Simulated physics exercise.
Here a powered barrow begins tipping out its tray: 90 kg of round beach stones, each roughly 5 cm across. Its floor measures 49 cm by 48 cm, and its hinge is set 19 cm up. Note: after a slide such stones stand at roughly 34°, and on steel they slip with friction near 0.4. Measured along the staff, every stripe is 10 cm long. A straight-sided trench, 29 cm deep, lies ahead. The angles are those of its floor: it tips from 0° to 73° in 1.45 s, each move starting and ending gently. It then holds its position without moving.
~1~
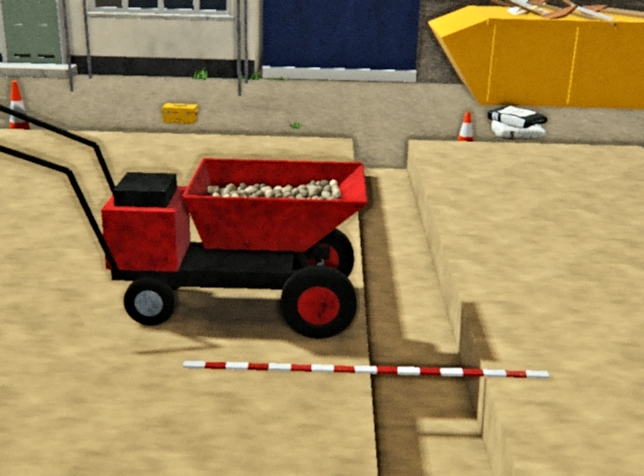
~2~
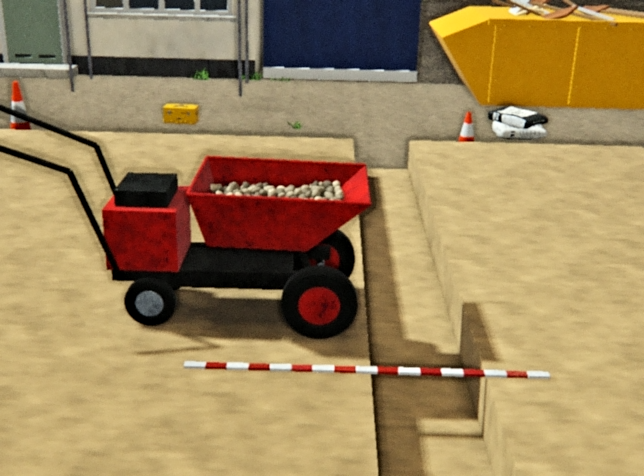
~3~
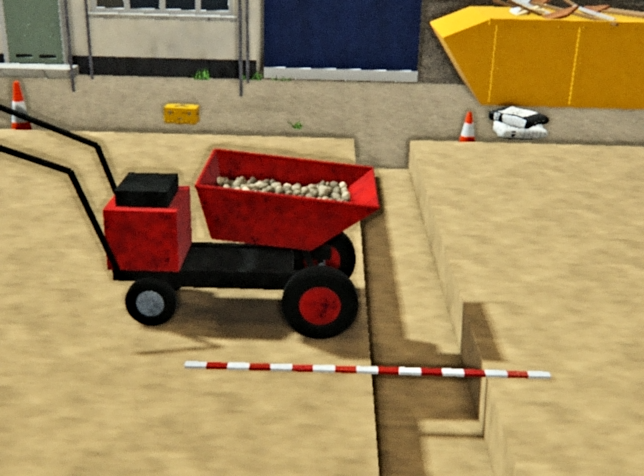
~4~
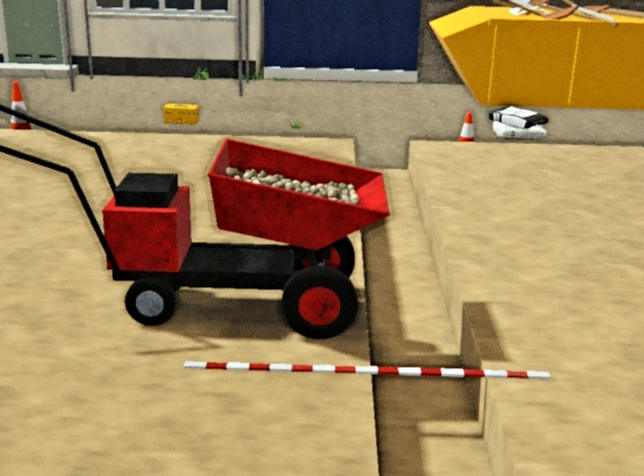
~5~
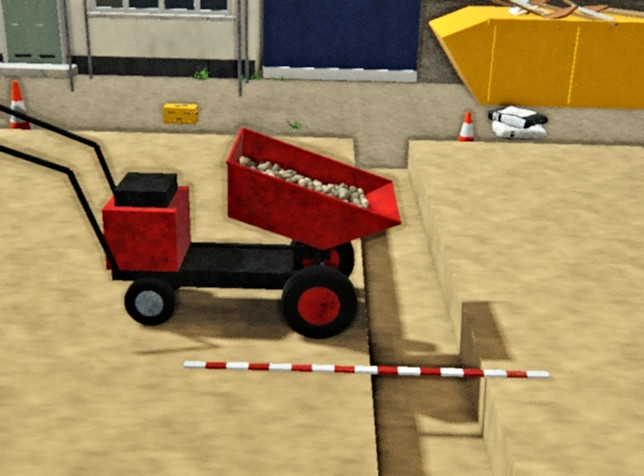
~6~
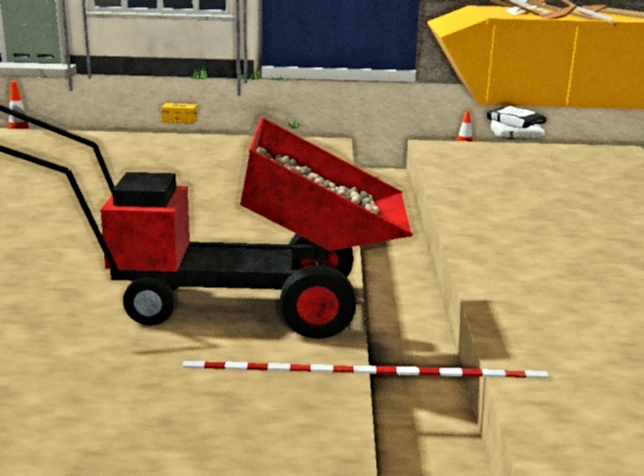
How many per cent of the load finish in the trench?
About 57 per cent.
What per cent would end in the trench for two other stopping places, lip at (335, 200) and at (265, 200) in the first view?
Close to 100 percent in the first case, 95 percent in the second.
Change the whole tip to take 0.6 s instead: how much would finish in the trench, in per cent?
In that case some 45 per cent.
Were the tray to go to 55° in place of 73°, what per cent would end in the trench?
Close to 65 per cent then.
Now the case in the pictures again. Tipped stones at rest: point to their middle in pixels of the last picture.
Roughly (458, 347), I'd say.
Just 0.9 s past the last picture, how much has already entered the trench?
Around 45 per cent of it, at that instant.
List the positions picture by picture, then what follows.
The tray is at 0°, its lip at (367, 203); the top of the load is at (286, 191), in the first frame.
Lip at (371, 204), floor tilted 1°, highest stones at (263, 191), in the second frame.
Lip at (379, 208), floor tilted 5°, highest stones at (252, 186), in the third frame.
Lip at (389, 214), floor tilted 11°, highest stones at (250, 177), in the fourth frame.
The tray is at 19°, its lip at (401, 223); the top of the load is at (251, 167), in the fifth frame.
The tray is at 27°, its lip at (412, 235); the top of the load is at (267, 159), in the sixth frame.
Then, 0.5 s after the last picture the floor is at 62°, 99 % in the tray, 1 % in the trench; the foremost stones are at (439, 265).
Then, 0.9 s after the last picture the floor is at 73°, 20 % in the tray, 43 % in the trench, 37 % past the trench; the foremost stones are at (556, 315).
Then, 1.3 s after the last picture the floor is at 73°, 1 % in the tray, 56 % in the trench, 43 % past the trench; the foremost stones are at (620, 315).
Then, 3.2 s after the last picture the floor is at 73°, 0 % in the tray, 57 % in the trench, 43 % past the trench; the foremost stones are past the picture's edge.
